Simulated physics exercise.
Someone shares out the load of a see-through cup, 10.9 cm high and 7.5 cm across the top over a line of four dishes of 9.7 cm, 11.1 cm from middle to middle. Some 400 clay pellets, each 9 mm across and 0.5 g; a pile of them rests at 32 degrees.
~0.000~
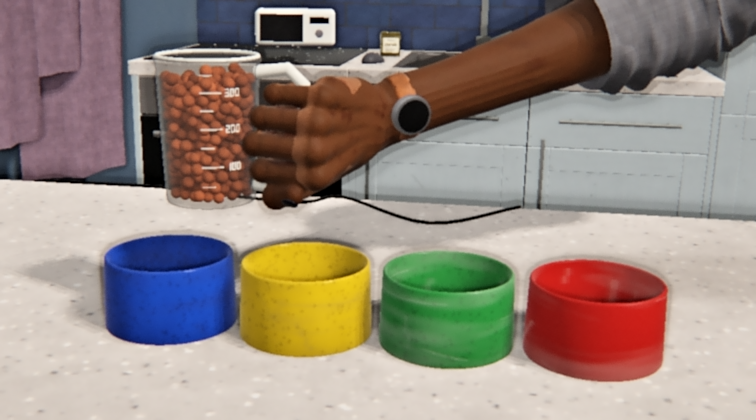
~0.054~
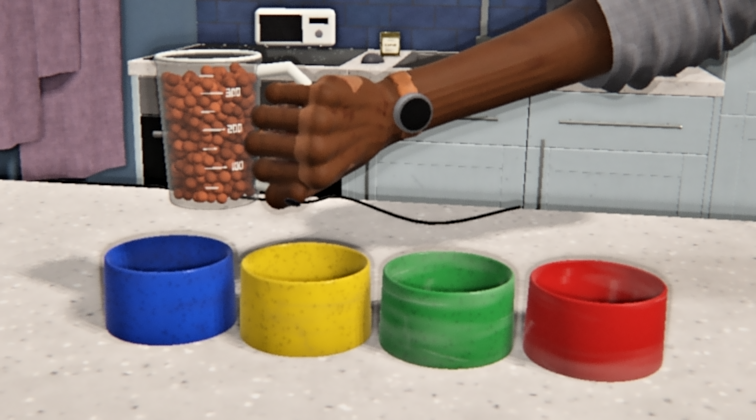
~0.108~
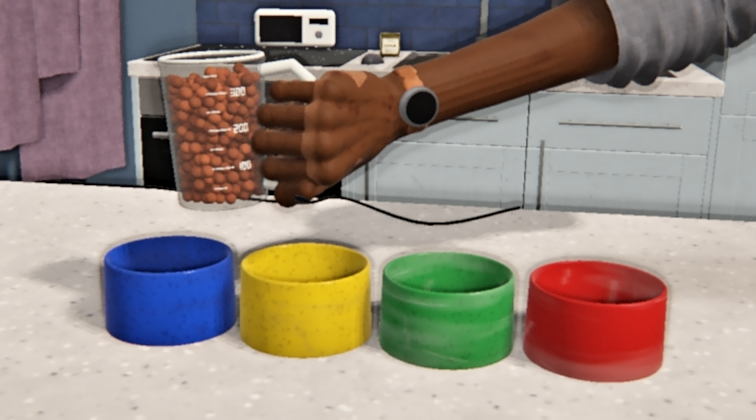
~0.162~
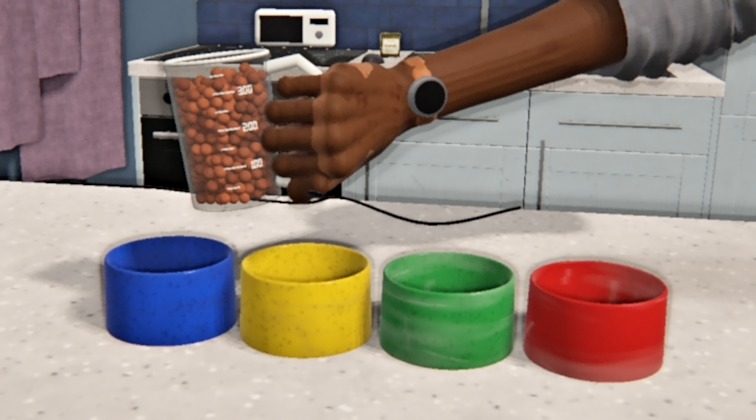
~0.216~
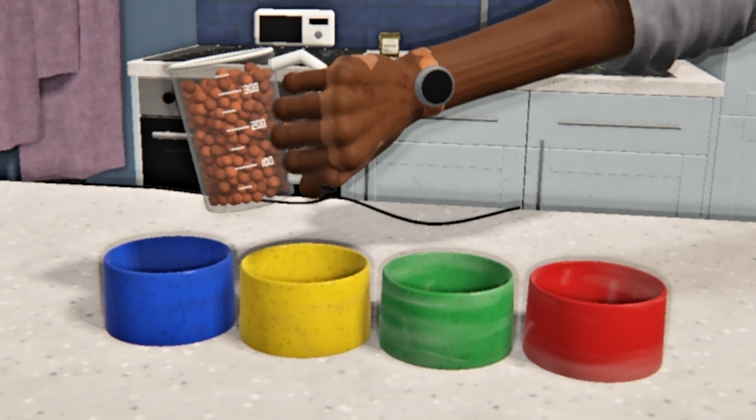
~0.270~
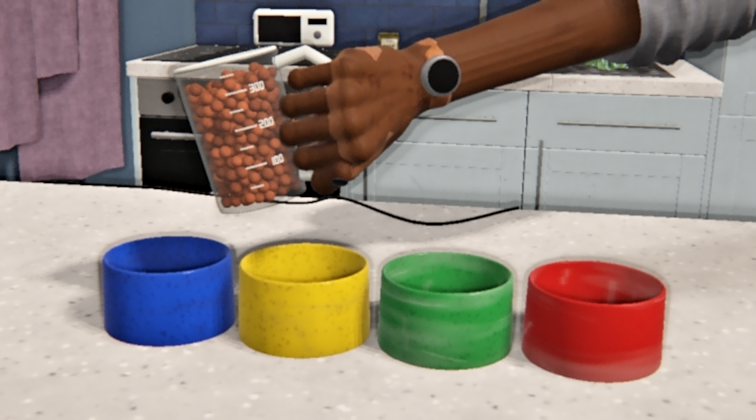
At the start, a hand wearing a watch holds a clear cup of reddish-brown pellets upright above a speckled counter, behind blue, yellow, green and red dishes. The hand then moves the cup slightly to the right while gradually leaning it to the left, the pellets staying inside.
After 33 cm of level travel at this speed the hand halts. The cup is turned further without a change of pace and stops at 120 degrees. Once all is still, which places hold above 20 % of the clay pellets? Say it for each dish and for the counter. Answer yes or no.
Red: No, blue: No, green: Yes, yellow: No, counter: No.
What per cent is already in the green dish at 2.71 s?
Some 85 per cent.
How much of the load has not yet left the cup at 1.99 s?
Roughly 25 per cent.
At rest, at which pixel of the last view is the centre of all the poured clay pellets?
Around (444, 311).
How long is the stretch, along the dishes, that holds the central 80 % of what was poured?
Roughly 9 cm.
Then, at 1.30 s, tilt 86 degrees; cup holds 100 %.
Then, at 1.99 s, tilt 120 degrees; cup holds 25 %, green 60 %, yellow 5 %.
After 2.71 s, tilt 120 degrees; cup holds 0 %, green 85 %, yellow 5 %.
At rest (3.0 s), red 0 %, blue 0 %, green 85 %, yellow 5 %, counter 10 %.
